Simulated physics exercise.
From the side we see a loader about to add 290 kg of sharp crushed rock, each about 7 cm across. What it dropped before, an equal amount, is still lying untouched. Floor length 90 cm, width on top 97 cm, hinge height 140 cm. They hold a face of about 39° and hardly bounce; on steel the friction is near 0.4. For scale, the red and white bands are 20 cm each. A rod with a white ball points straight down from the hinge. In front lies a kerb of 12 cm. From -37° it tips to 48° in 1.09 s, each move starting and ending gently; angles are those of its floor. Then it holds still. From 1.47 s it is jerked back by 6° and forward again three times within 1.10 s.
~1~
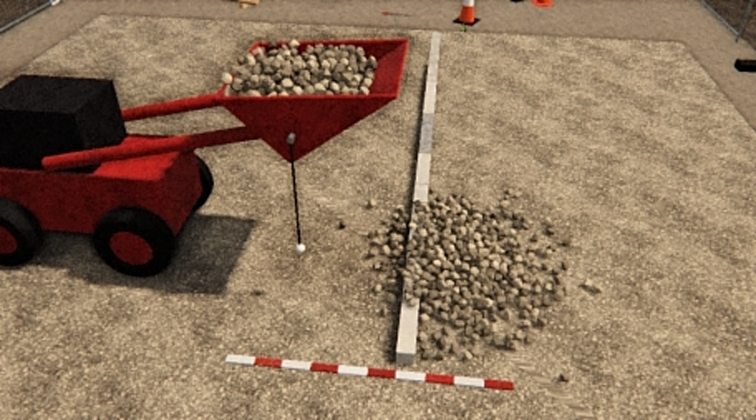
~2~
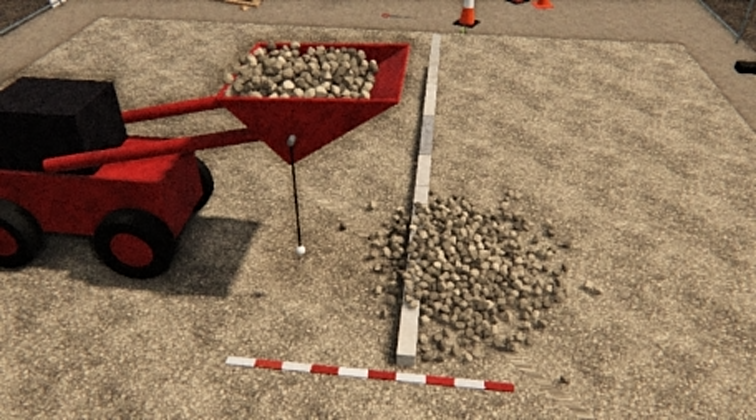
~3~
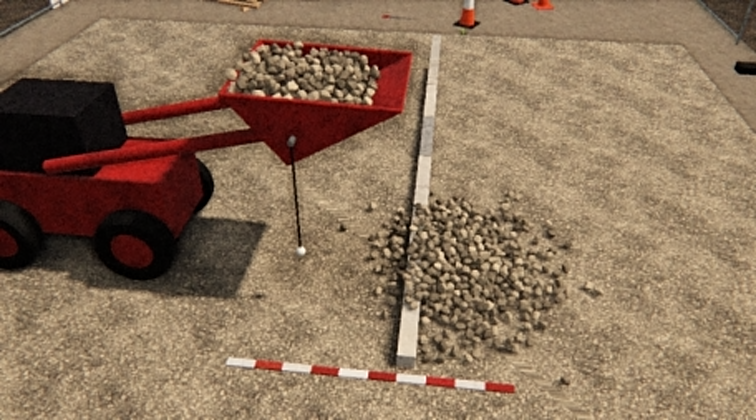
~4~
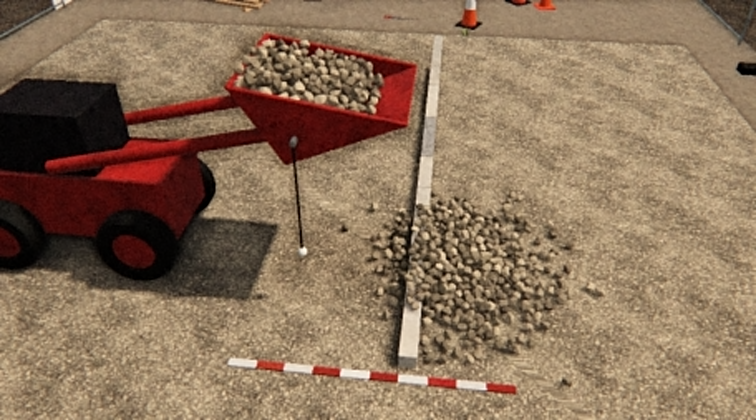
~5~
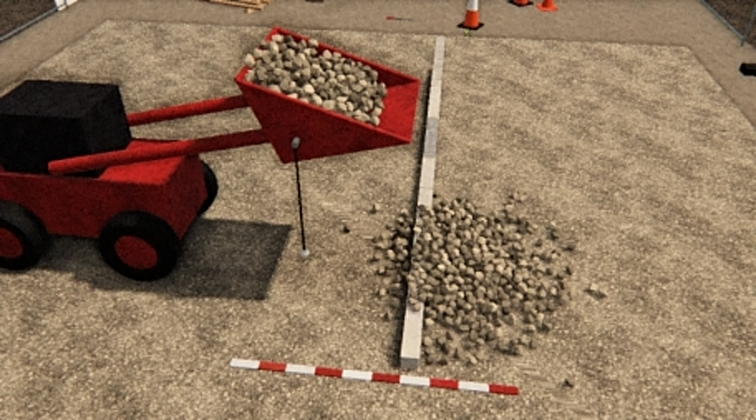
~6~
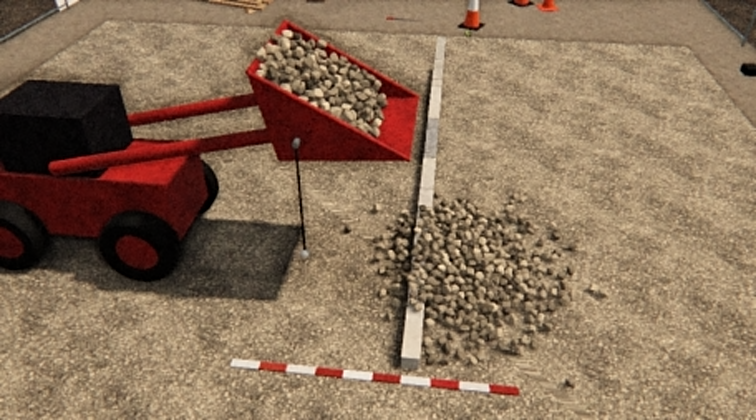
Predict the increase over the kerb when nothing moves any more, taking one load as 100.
Close to 28 parts in a hundred.
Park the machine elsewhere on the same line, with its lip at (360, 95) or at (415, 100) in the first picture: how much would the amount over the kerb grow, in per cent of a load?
Near 5 per cent from the first place, 50 from the second.
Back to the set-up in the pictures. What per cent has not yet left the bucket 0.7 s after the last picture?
Roughly 50 per cent is still inside.
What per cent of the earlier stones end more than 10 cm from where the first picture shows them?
About 0 per cent.
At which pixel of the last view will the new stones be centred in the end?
Their middle is at about (404, 251).
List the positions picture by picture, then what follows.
The first frame shows lip at (397, 97), floor tilted -37°, highest stones at (307, 61). The earlier load is highest near (445, 232), 25 cm above ground level, 13 % on this side of the kerb, 87 % over the kerb.
The second frame shows lip at (398, 102), floor tilted -35°, highest stones at (294, 64).
The third frame shows lip at (402, 111), floor tilted -31°, highest stones at (266, 59).
In the fourth frame, the bucket is at -23°, its lip at (407, 125); the top of the load is at (270, 54).
In the fifth frame, the bucket is at -14°, its lip at (411, 142); the top of the load is at (275, 47).
The sixth frame shows lip at (410, 160), floor tilted -4°, highest stones at (284, 41).
Then, 0.4 s after the last picture the floor is at 35°; in per cent of one load, 100 in the bucket, 13 on this side of the kerb, 87 over the kerb; the foremost stones are at (571, 259).
Then, 0.7 s after the last picture the floor is at 48°; in per cent of one load, 48 in the bucket, 65 on this side of the kerb, 87 over the kerb; the foremost stones are at (571, 259).
Then, 2.6 s after the last picture the floor is at 48°; in per cent of one load, 0 in the bucket, 85 on this side of the kerb, 115 over the kerb; the foremost stones are at (571, 259).
Then, 5.1 s after the last picture the floor is at 48°; in per cent of one load, 0 in the bucket, 85 on this side of the kerb, 115 over the kerb; the foremost stones are at (571, 259). Net gain over the kerb, 28.
